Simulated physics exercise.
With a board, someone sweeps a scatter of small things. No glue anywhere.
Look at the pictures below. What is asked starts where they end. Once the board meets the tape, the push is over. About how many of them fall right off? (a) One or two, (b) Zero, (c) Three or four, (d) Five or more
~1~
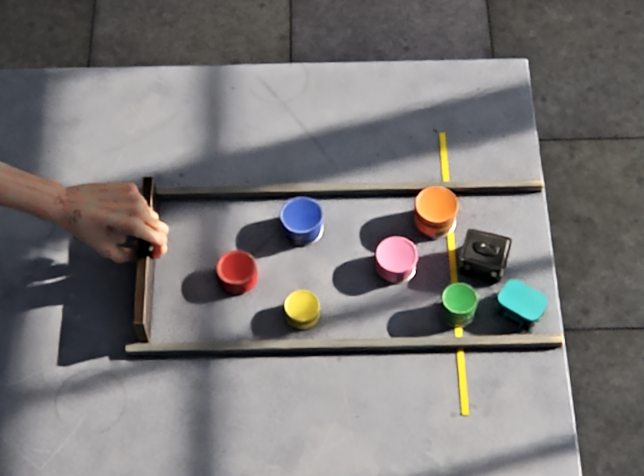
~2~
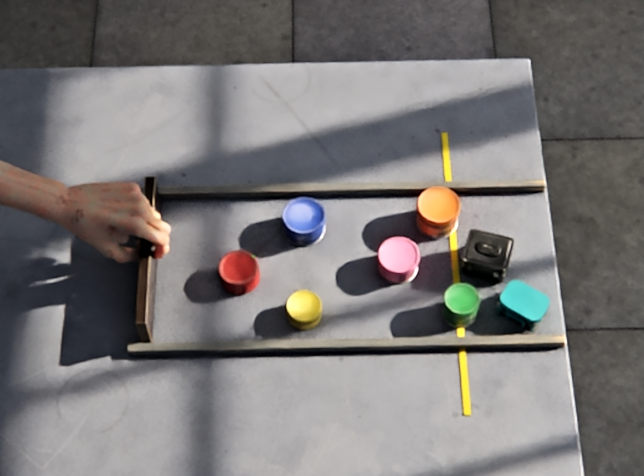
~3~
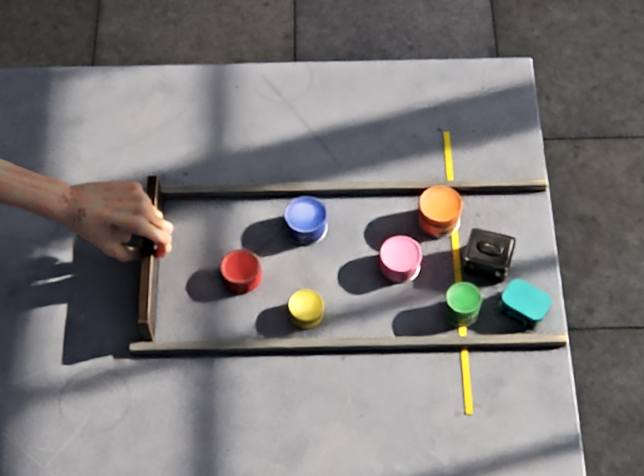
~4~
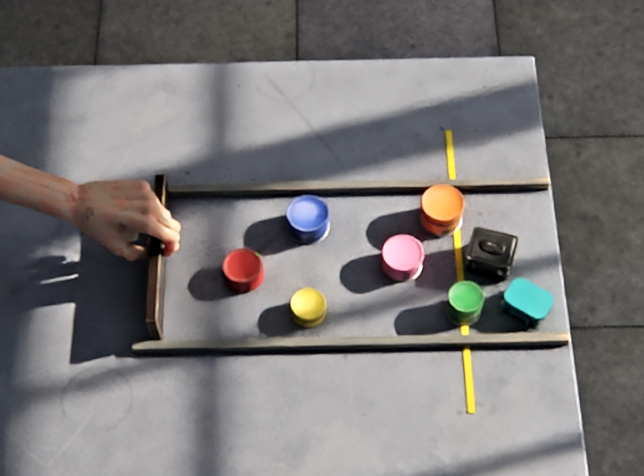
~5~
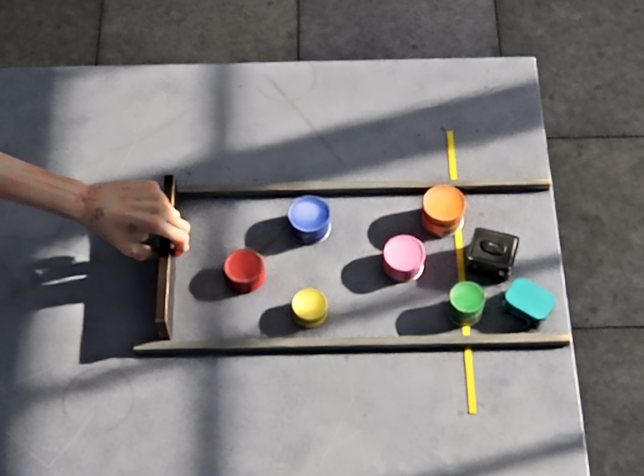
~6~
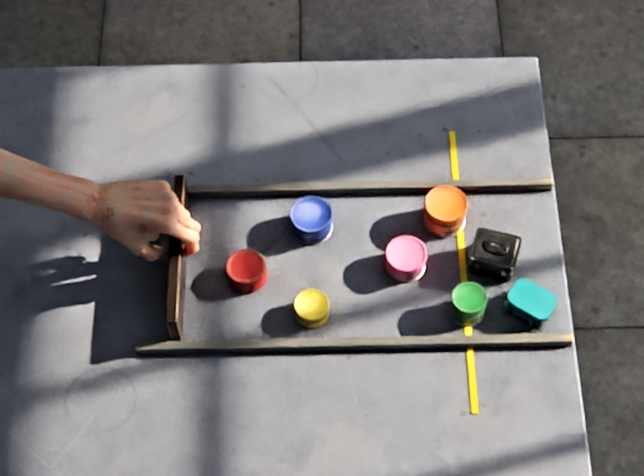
b, zero.
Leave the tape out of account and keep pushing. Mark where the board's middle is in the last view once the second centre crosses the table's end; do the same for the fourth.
At (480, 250) for the second, at (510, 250) for the fourth.
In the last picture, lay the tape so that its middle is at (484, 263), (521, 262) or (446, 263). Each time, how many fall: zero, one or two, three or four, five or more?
In order, the falls would come to either one or two; more than four; none.
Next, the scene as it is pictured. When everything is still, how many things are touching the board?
That number would be 3.
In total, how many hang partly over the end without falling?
The answer comes to 2.
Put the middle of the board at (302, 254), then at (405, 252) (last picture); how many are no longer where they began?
Counts: 3 and 6.
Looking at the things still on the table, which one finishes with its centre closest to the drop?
Nearest at the end: The turquoise case.
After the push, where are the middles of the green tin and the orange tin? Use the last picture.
Final centres, in order: Near (520, 306), near (521, 202).
A little later, none off yet; turquoise case at rest near (531, 304); black case at rest near (494, 255); green tin at rest near (468, 305).
When it is over, the number that fall off is zero.
